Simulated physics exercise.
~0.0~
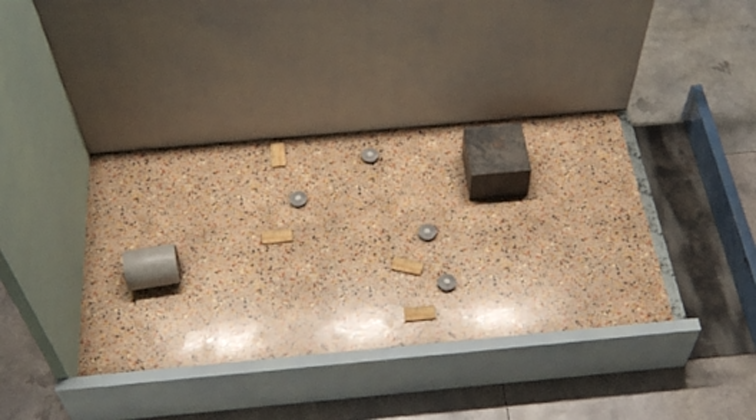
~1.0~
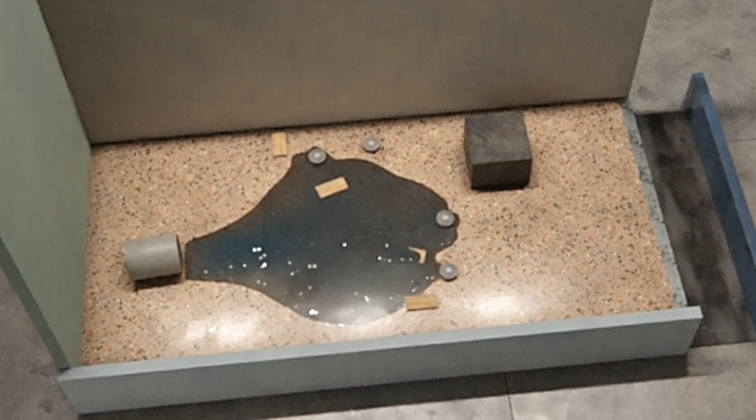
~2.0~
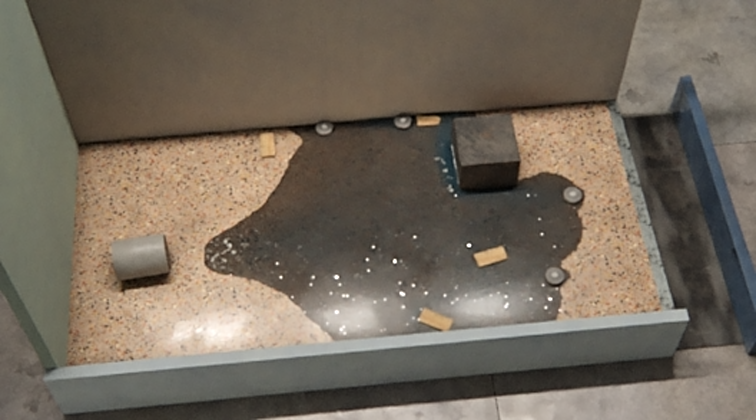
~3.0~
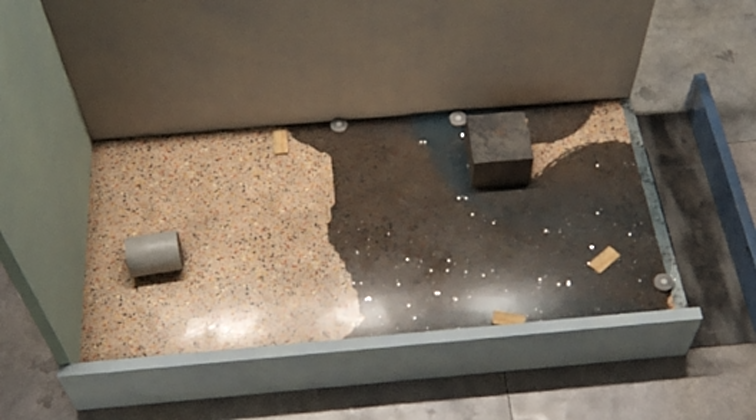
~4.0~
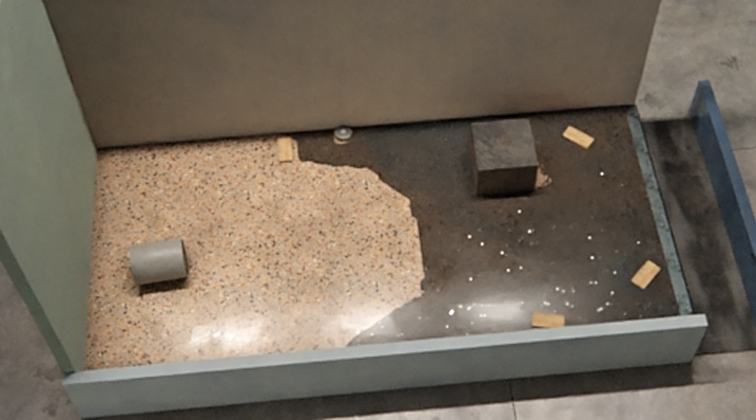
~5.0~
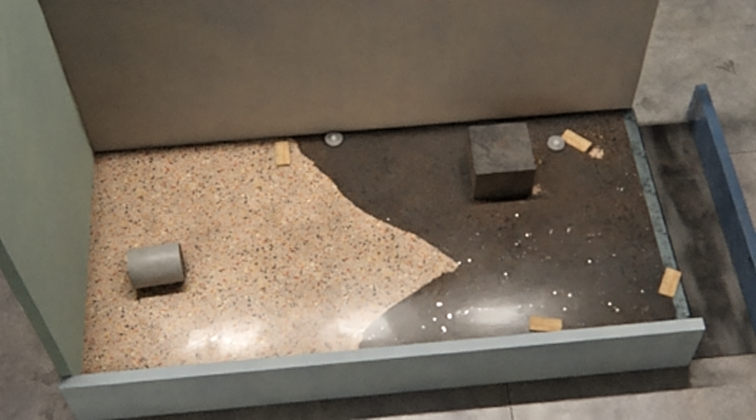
Dark liquid poured from a grey drum lying on its side and spread rightward across the speckled floor, carrying small grey lids and wooden boards along, then drew away from the left, leaving the right side dark and wet around a block.
